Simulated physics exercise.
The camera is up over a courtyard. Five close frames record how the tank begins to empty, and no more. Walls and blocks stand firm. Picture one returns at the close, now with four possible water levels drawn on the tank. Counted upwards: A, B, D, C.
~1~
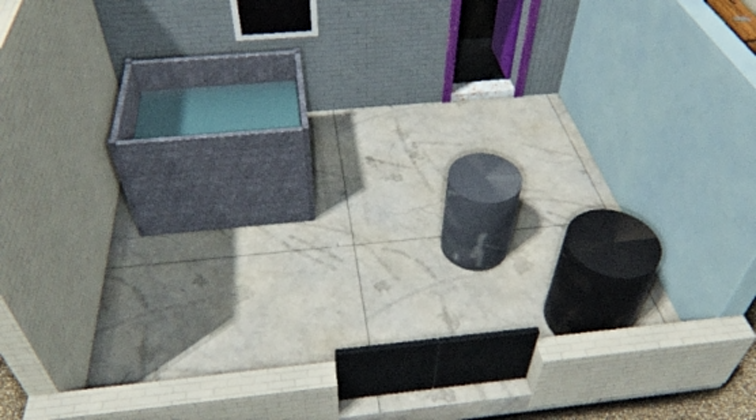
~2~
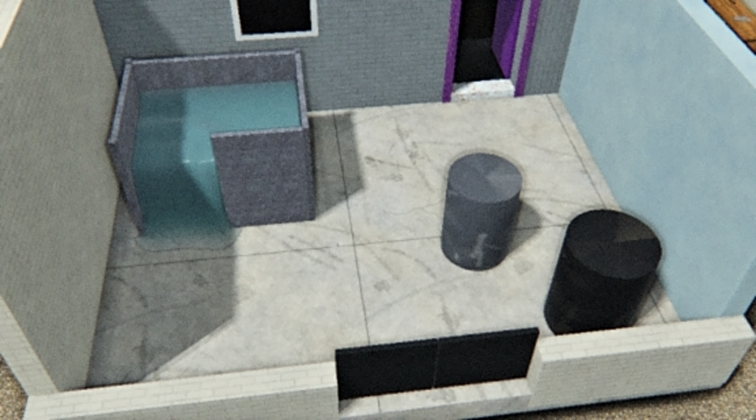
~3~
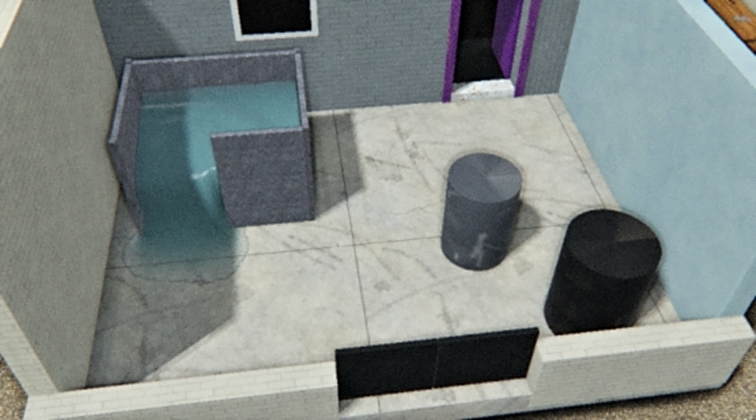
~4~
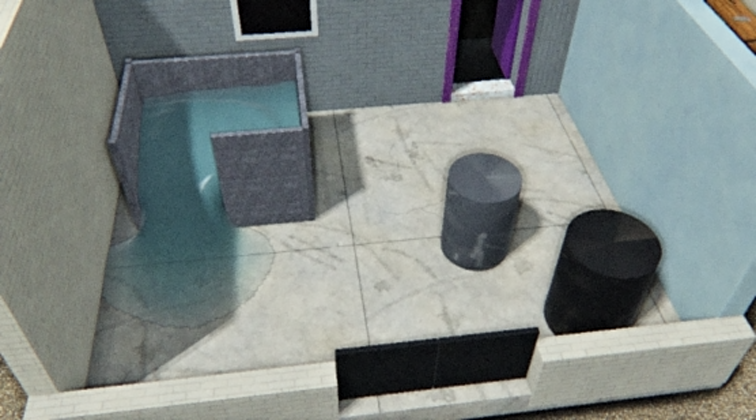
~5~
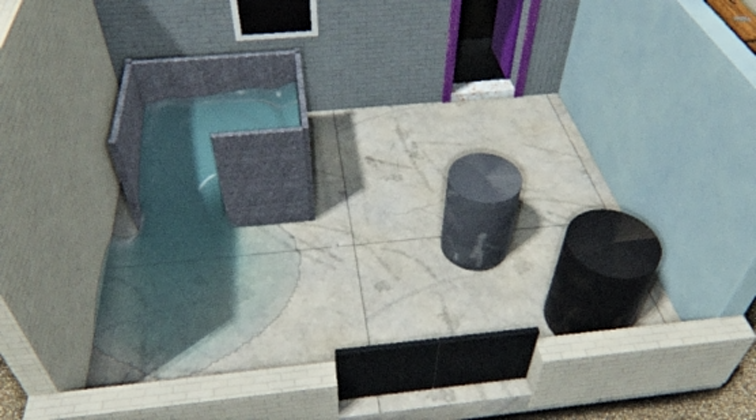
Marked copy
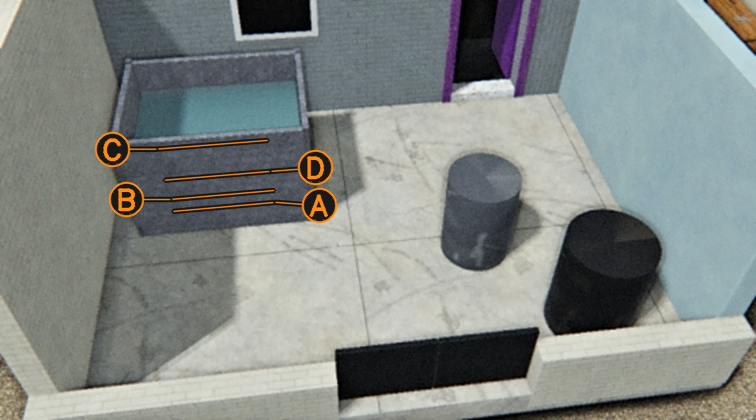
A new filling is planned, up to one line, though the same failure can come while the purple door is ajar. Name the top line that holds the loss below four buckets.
Line D.
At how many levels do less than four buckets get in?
Three of the four.
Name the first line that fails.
Here it is line C.
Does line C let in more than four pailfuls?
Yes, it does.
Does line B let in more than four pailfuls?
No.
In orange, A at (224, 206); B at (222, 194); C at (212, 144); D at (218, 175); from the bottom up A, B, D, C.
With A, nothing gets over.
With B, nothing gets over.
With C, about 10 bucketfuls get in.
With D, a splash gets over, under a bucket.
